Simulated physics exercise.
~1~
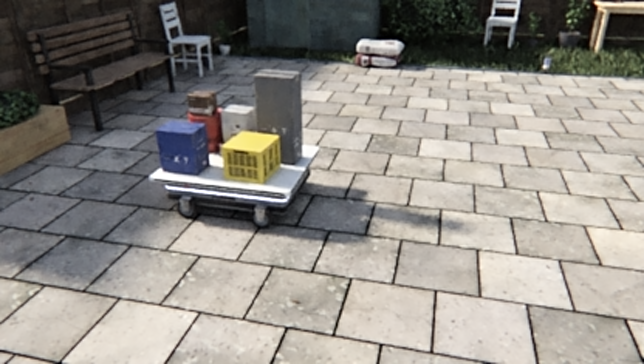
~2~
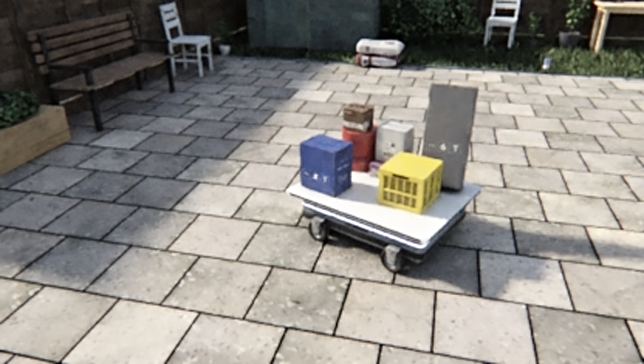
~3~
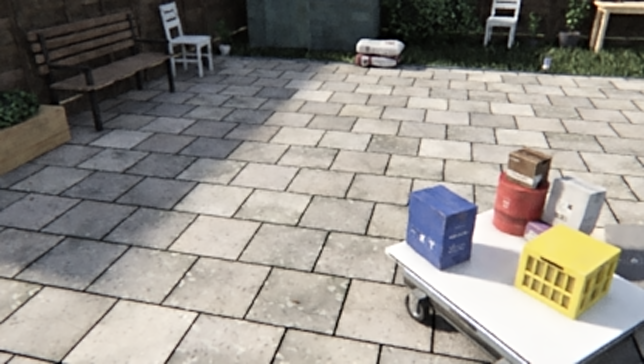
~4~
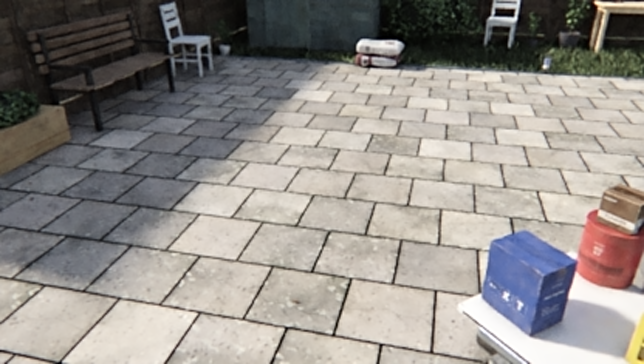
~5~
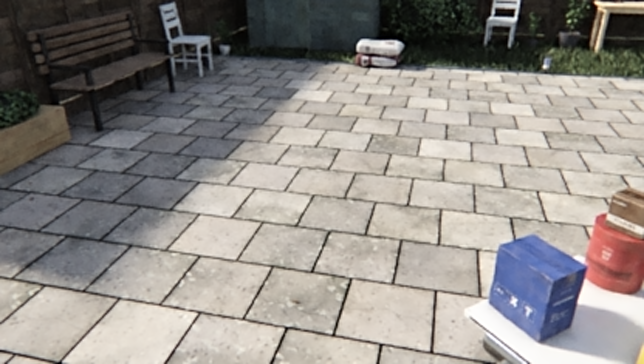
Flat cart carrying boxes, a red pail and a yellow crate rolling rightward across a sunlit patio, stopping partly out of view.
